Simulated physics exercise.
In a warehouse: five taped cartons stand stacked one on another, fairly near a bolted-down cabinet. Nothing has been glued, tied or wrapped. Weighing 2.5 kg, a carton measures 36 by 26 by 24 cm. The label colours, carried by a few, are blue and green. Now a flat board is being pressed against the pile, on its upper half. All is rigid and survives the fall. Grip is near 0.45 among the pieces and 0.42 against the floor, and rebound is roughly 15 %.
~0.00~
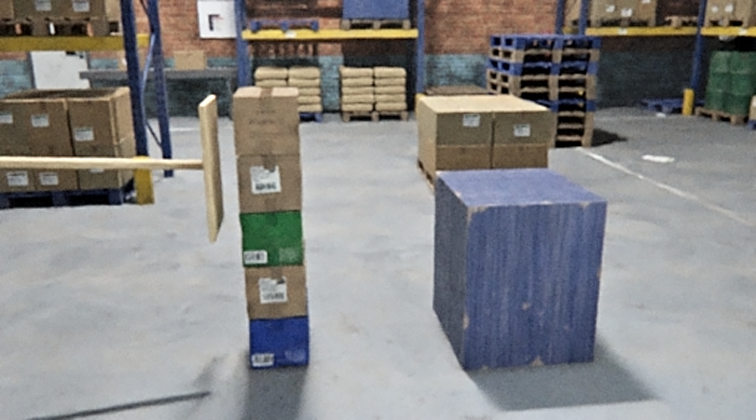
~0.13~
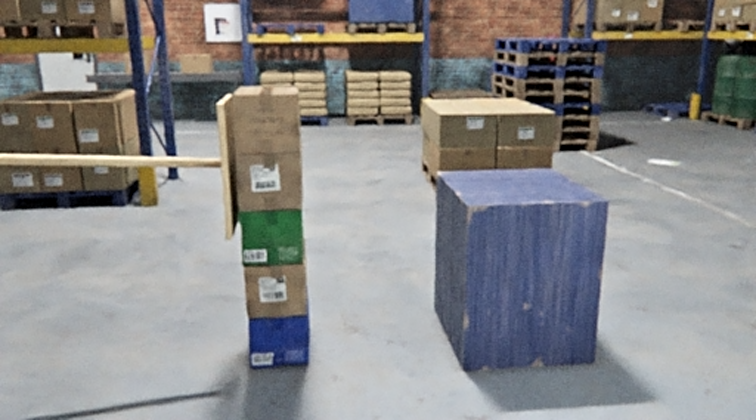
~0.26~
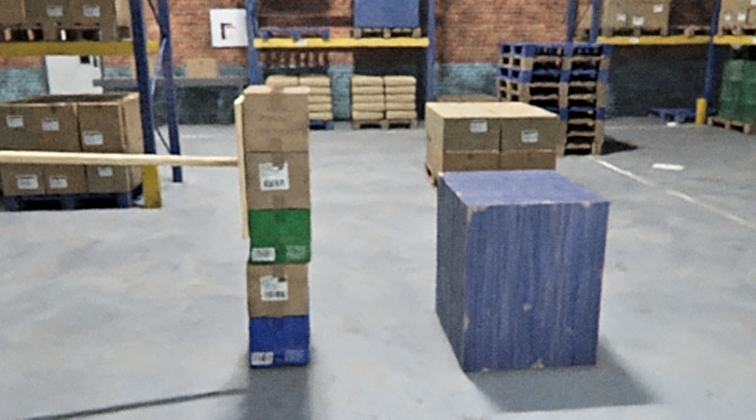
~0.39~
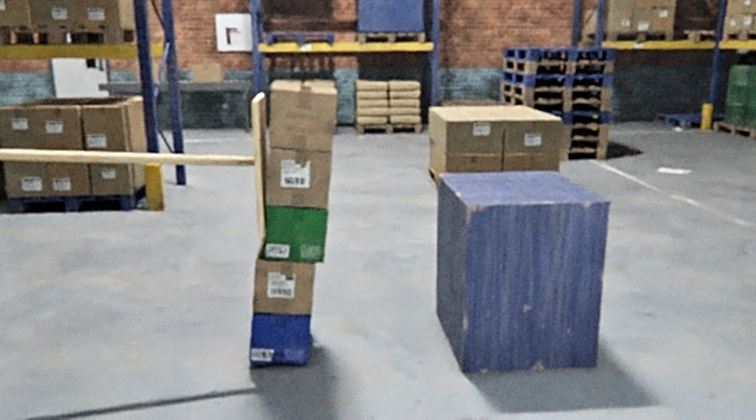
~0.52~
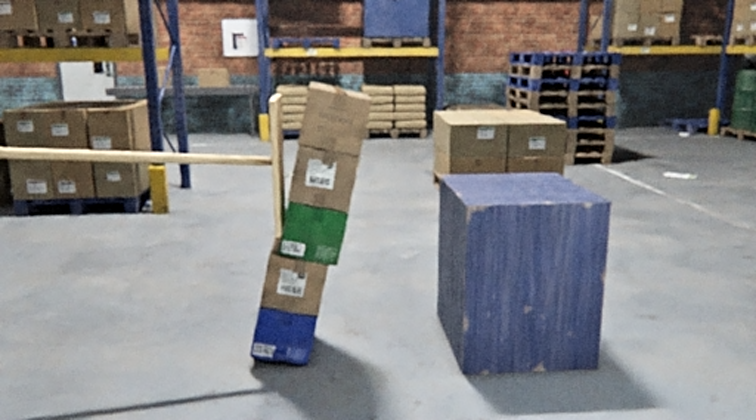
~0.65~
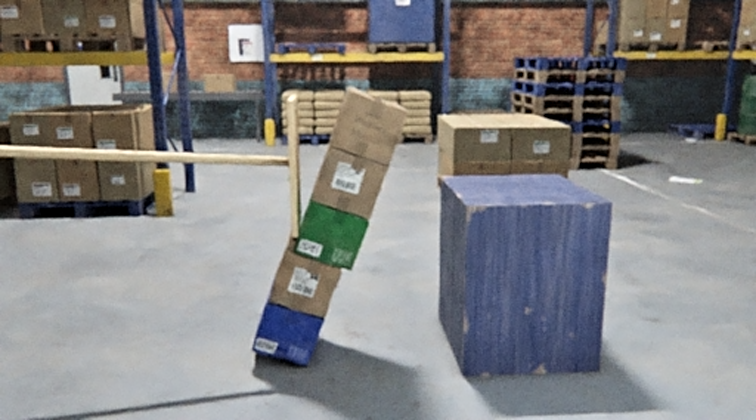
A flat wooden board on a long pale pole moves rightward from the left, meets the upper half of a stack of five cartons and keeps pushing, while the camera drifts slightly. The stack, brown with a green carton in the middle and a blue one at the bottom, shifts, then leans steadily rightward. A large blue block stands to the right in a warehouse seen from the front, with racks, pallets and brick wall behind.
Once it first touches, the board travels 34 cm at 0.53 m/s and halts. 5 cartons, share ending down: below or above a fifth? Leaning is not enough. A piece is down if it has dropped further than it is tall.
Below.
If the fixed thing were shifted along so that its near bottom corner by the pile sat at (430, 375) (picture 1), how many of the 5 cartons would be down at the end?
In that setup, 0.
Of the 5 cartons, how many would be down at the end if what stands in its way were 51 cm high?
Count at the end: 3.
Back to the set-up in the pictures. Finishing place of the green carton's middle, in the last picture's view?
Its centre finishes around pixel (377, 254) in the last picture.
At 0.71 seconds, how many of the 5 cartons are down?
Count at that time: 0.
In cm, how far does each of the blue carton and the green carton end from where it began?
Blue shifts 10 cm and green shifts 50 cm.
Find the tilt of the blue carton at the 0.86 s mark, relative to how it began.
It sits at about 40 degrees.
By 0.71 s, none of the 5 cartons down, 5 disturbed; green carton tilted 24°; blue carton tilted 24°.
By 0.78 s, none of the 5 cartons down, 5 disturbed; green carton tilted 30°; blue carton tilted 30°.
By 0.86 s, none of the 5 cartons down, 5 disturbed; green carton tilted 38°; blue carton tilted 38°.
By 1.04 s, none of the 5 cartons down, 5 disturbed; blue carton tilted 44°; green carton tilted 44°, 11 cm lower.
When it is over (1.9 s), none of the 5 cartons down, 5 disturbed; blue carton tilted 48°; green carton tilted 48°, 14 cm lower. That is 0 per cent. In pixels of the last frame, middles, blue carton near (293, 315), green carton near (377, 254).
